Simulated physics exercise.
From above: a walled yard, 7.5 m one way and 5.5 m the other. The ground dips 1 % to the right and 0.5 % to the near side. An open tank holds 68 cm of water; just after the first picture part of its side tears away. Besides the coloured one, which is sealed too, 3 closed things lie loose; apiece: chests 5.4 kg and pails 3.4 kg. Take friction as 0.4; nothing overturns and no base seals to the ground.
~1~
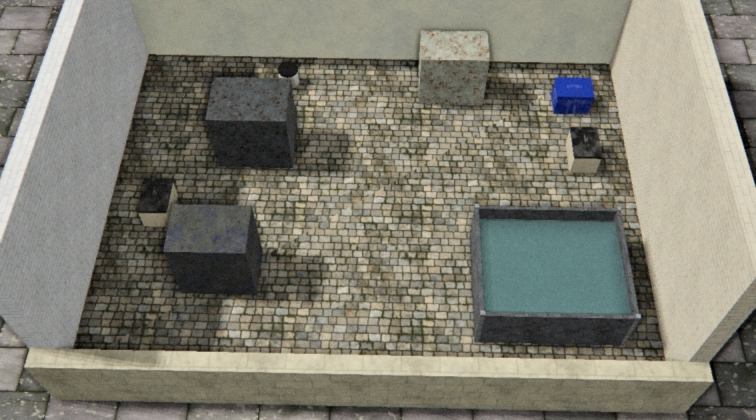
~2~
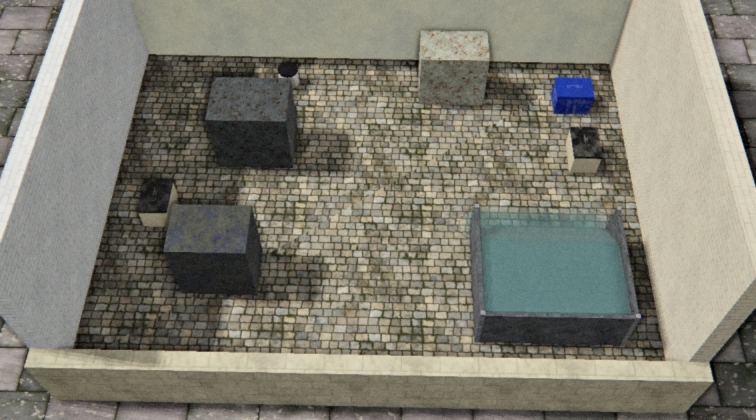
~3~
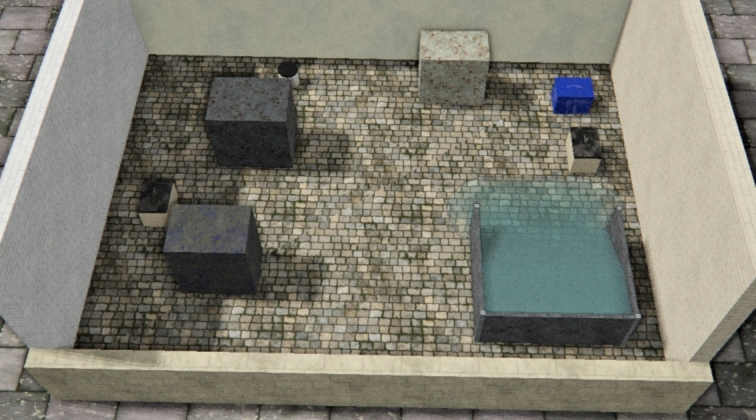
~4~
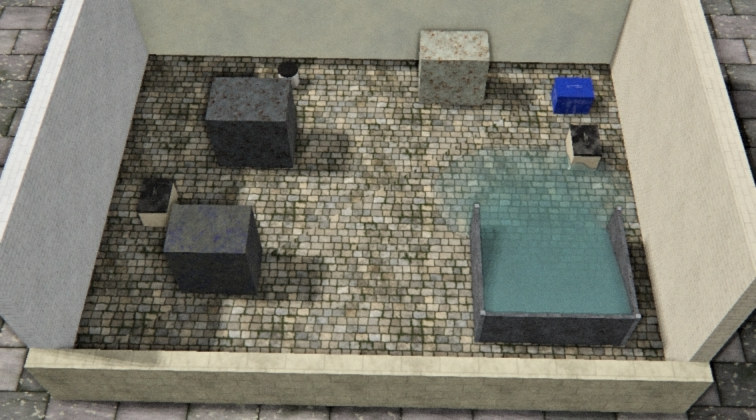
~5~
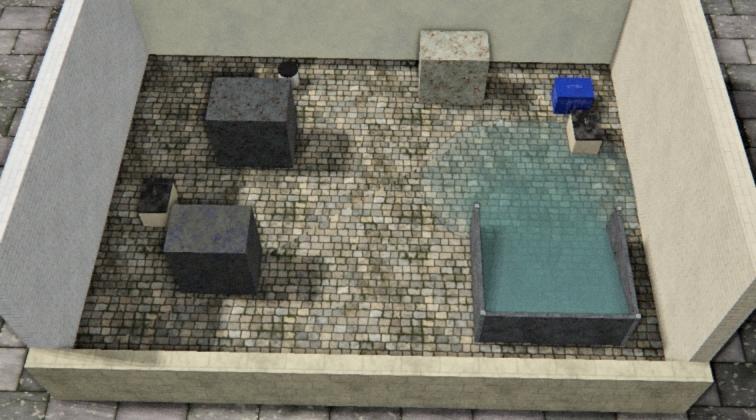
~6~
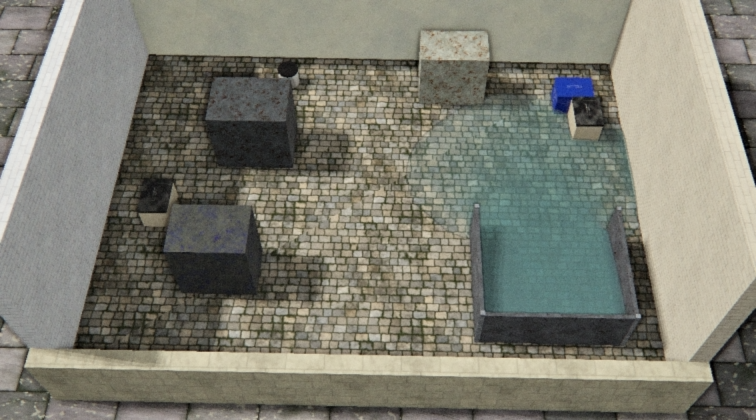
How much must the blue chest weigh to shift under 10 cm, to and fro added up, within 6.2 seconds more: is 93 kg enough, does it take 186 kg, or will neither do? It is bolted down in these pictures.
Verdict: Only the larger load is enough.
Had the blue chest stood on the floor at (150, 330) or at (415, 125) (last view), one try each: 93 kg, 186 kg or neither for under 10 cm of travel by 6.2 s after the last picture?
In turn: Either load holds; the smaller is enough.
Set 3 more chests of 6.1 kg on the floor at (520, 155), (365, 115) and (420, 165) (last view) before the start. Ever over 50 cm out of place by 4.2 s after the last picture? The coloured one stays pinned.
In turn: Past it, more, over.
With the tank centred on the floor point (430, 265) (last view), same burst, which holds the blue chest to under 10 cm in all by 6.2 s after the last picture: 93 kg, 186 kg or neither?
In that case the smaller load will do.
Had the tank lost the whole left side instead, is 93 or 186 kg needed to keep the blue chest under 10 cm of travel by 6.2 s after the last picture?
Then the lower weight is enough.
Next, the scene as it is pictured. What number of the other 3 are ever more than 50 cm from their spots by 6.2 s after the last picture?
That makes 3.
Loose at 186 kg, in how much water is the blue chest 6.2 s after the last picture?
About 6 cm.
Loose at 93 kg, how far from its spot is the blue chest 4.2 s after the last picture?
About 20 cm.
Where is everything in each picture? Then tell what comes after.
The first frame shows the blue chest at (574, 87) rests on the ground; 2.7 m2 under water; 0 of 4 have shifted.
The second frame shows the blue chest at (574, 87), on the bottom; water covers 3.8 m2; 0 of 4 have shifted.
The third frame shows the blue chest at (574, 87), on the bottom; water covers 5.0 m2; 0 of 4 have shifted.
The fourth frame shows the blue chest at (574, 87) rests on the ground; 6.6 m2 under water; 0 of 4 have shifted.
The fifth frame shows the blue chest at (574, 87), on the bottom; water covers 8.2 m2; 1 of 4 have shifted.
The sixth frame shows the blue chest at (574, 87) rests on the ground; water covers 9.8 m2; 1 of 4 have shifted.
Then, 0.6 s after the last picture the blue chest would be 6 cm from its start with 93 kg and 0 cm from its start with 186 kg; 13 cm of water round it then.
Then, 2.3 s after the last picture the blue chest would be 12 cm from its start with 93 kg and 0 cm from its start with 186 kg; 22 cm of water round it then.
Then, 4.2 s after the last picture the blue chest would be 15 cm from its start with 93 kg and 0 cm from its start with 186 kg; 11 cm of water round it then.
Then, 6.2 s after the last picture the blue chest would be 15 cm from its start with 93 kg and 0 cm from its start with 186 kg; 6 cm of water round it then.
